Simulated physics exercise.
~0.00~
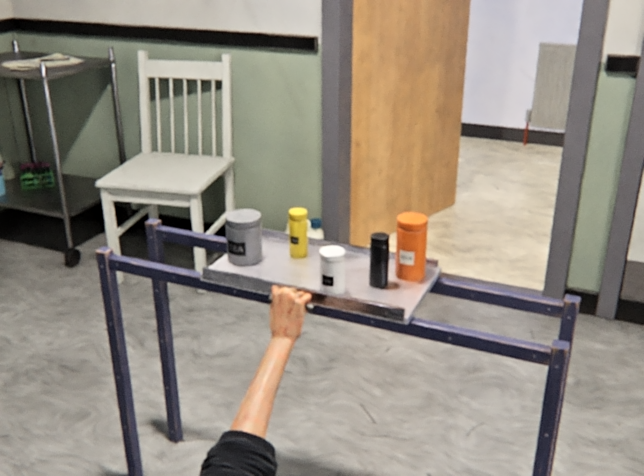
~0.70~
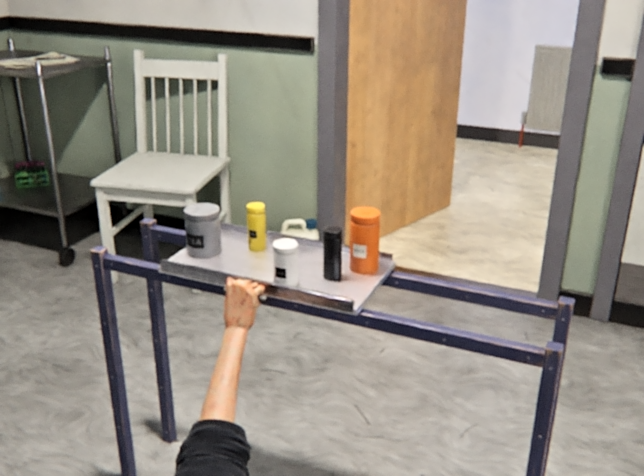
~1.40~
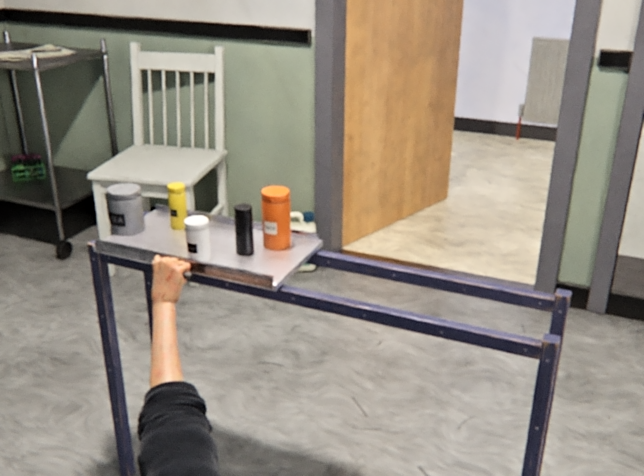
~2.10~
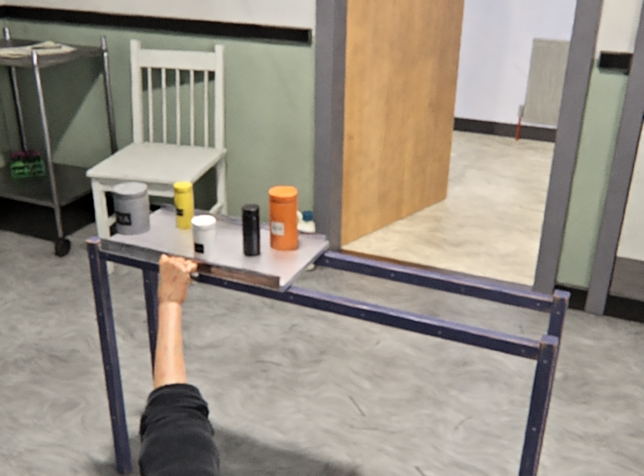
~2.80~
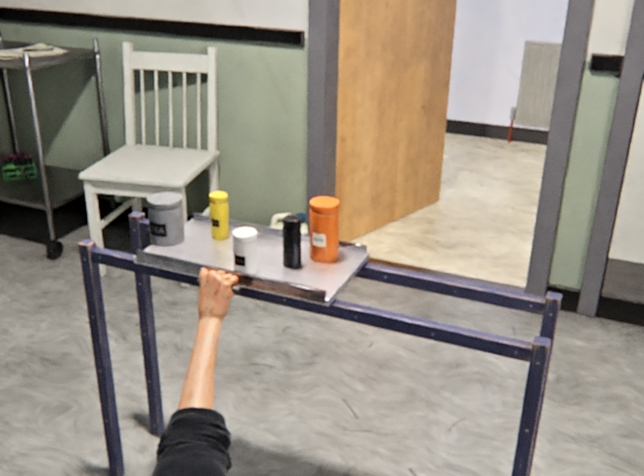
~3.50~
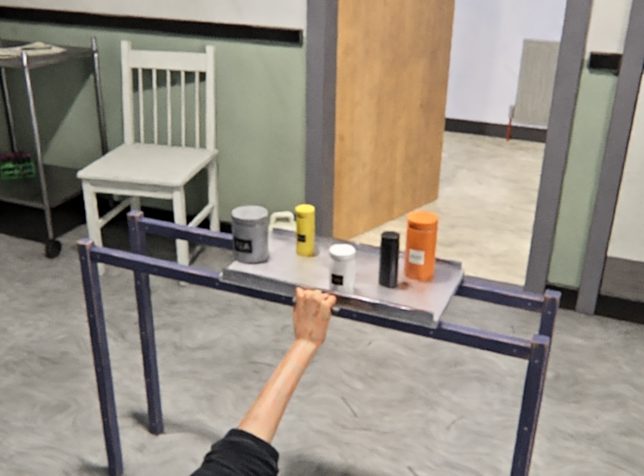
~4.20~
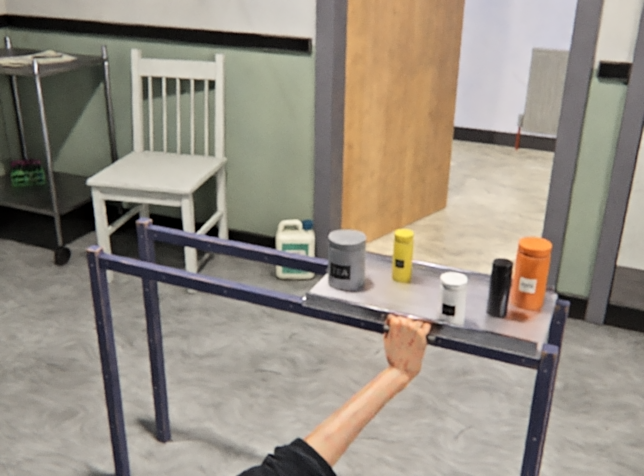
At first, a hand grips the near edge of a gray tray resting on blue rails, with a gray jar, a yellow shaker, a white shaker, a black shaker and a tall orange jar standing on it. The arm slides the tray left until it sits at the left end of the rails, near a white chair. It then starts back to the right, slowly to begin with. The hand pushes it on across the rails, and a pale container on the floor behind comes into view. Finally the tray reaches the right end, with all five items still upright on it.
